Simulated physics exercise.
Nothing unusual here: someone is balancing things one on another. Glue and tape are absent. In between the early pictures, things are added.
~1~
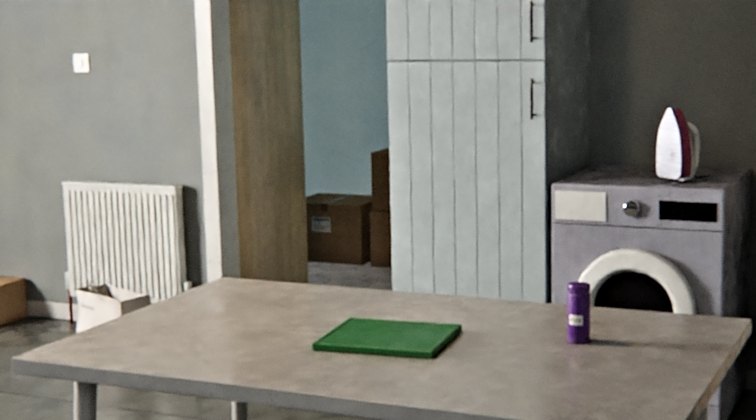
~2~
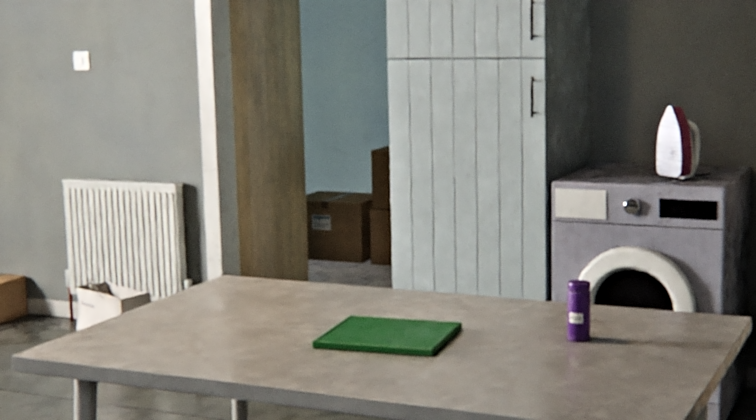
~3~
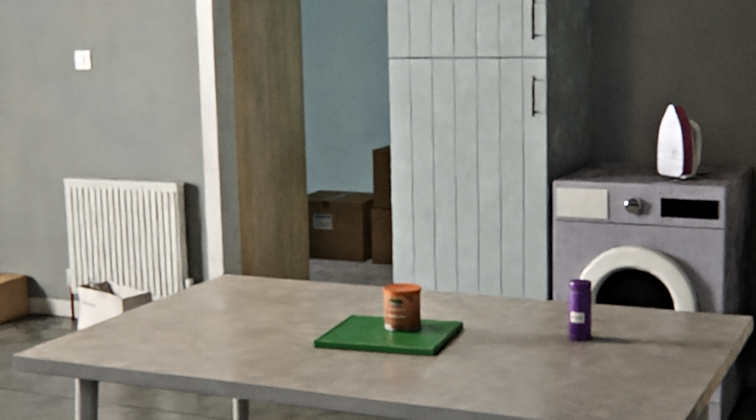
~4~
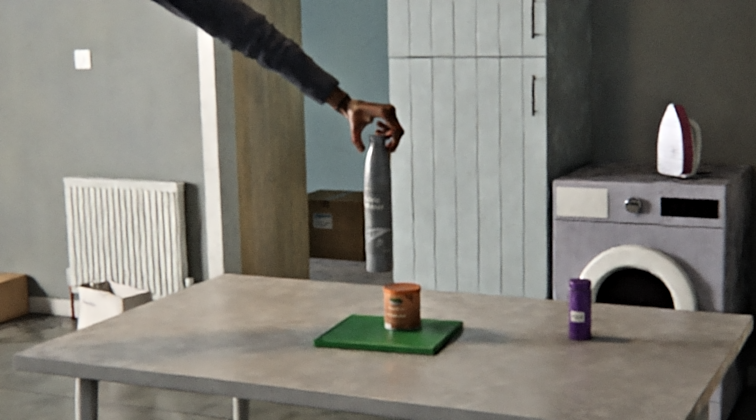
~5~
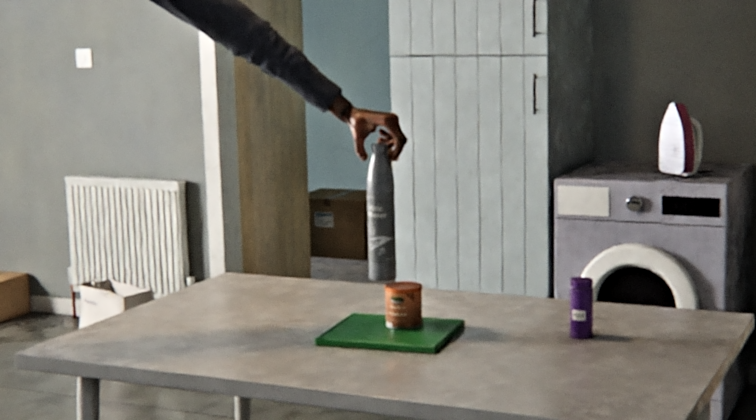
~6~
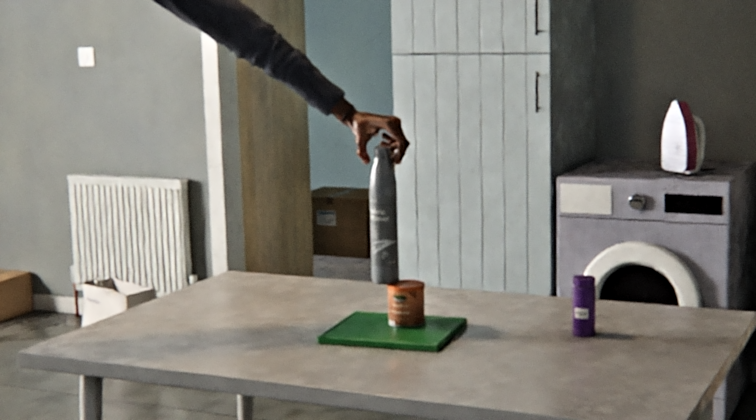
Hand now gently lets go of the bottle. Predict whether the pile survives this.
The pile can't cope with it, I'd say.
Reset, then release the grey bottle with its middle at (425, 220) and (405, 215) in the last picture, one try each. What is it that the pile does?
Well, on the first go it tumbles down, and on the second it stays steady.
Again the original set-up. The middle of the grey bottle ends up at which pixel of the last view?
It ends up close to (302, 309).
Then, 0.60 s later than the last frame, grey bottle now fallen.
Then, 0.70 s later than the last frame, things are still on the move.
When it is over, fallen, grey bottle; the other 3 as before. End places, in pixels of the last picture, grey bottle near (302, 309). The pile gives way.
